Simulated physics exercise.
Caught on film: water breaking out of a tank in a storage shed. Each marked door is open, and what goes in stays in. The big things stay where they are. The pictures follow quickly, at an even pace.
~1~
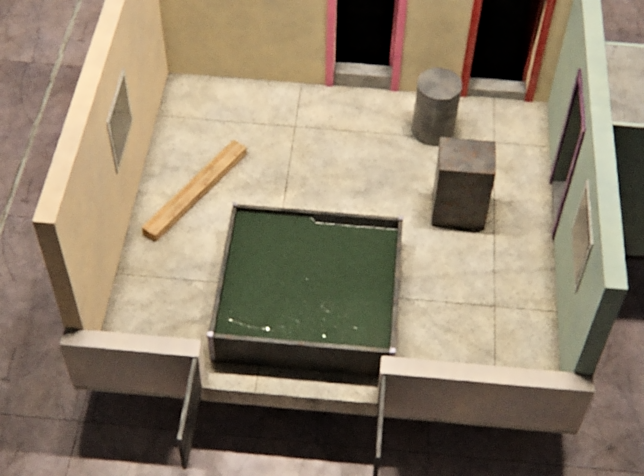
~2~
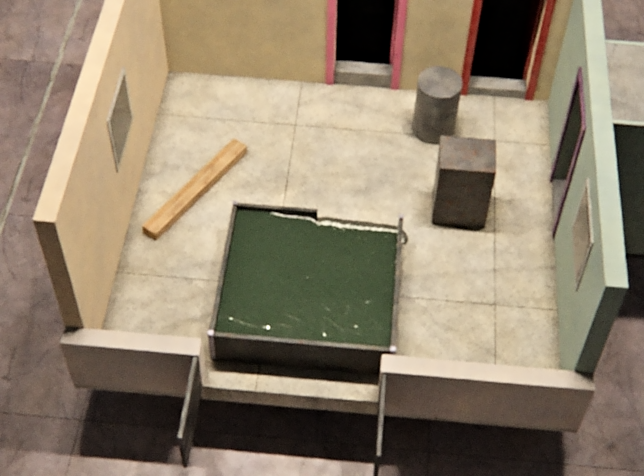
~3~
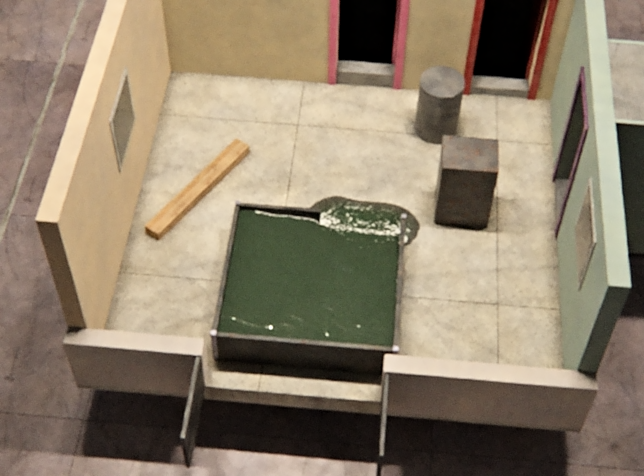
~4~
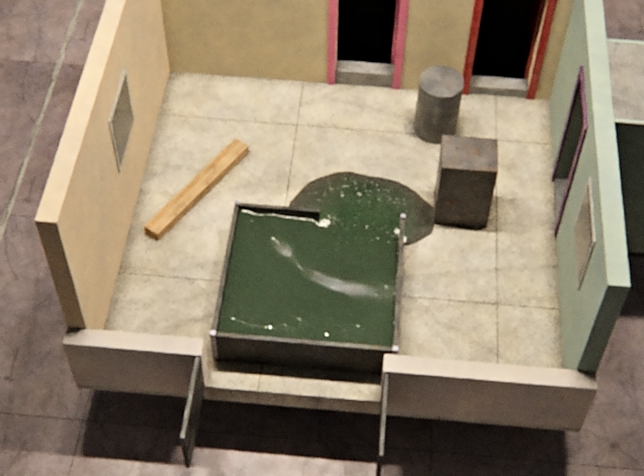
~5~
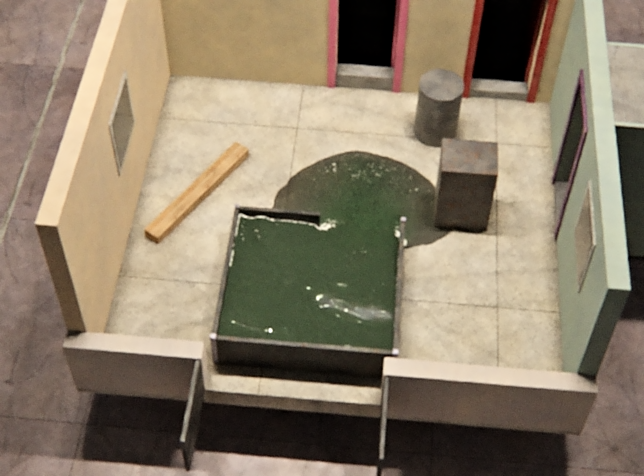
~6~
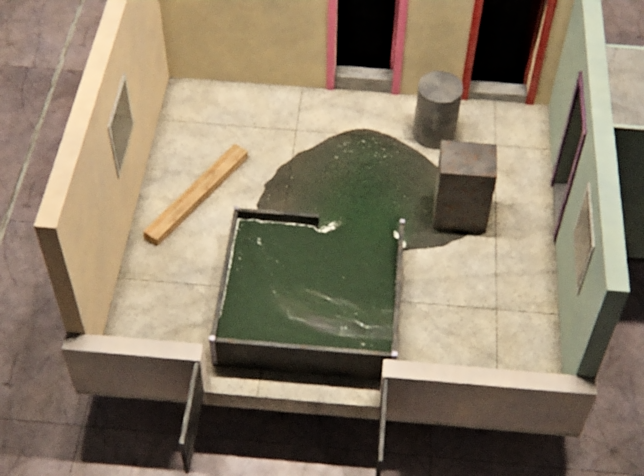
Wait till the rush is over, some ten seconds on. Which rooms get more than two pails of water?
One by one: The red door holds within the limit; the pink door holds within the limit; the purple door holds within the limit.
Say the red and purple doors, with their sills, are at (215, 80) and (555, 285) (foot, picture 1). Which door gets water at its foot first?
That is the one in pink.
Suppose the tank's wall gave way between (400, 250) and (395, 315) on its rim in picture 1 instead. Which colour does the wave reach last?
The door marked pink.
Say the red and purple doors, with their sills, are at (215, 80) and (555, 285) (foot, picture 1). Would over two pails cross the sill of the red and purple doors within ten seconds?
Then: Red door takes less; purple door is under.
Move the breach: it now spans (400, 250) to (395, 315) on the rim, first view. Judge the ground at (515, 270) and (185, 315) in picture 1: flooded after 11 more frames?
One after the other: Under water, no water.
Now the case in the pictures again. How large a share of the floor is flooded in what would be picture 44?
I make it 80 per cent.
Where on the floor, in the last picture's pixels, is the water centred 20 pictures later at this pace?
Roughly at (341, 210).
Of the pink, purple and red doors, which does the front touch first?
First comes the one in pink.
A moment on, water covers 25 % of the floor; the red door not reached, the pink door wet at the sill, nothing in, the purple door not reached.
Next, water covers 35 % of the floor; the red door wet at the sill, nothing in, the pink door wet at the sill, nothing in, the purple door not reached.
Then, water covers 45 % of the floor; the red door wet at the sill, nothing in, the pink door wet at the sill, nothing in, the purple door wet at the sill, nothing in.
Later, water covers 80 % of the floor; the red door under two buckets in, the pink door wet at the sill, nothing in, the purple door wet at the sill, nothing in.
In the end, water covers 95 % of the floor; the red door under two buckets in, the pink door wet at the sill, nothing in, the purple door under two buckets in.
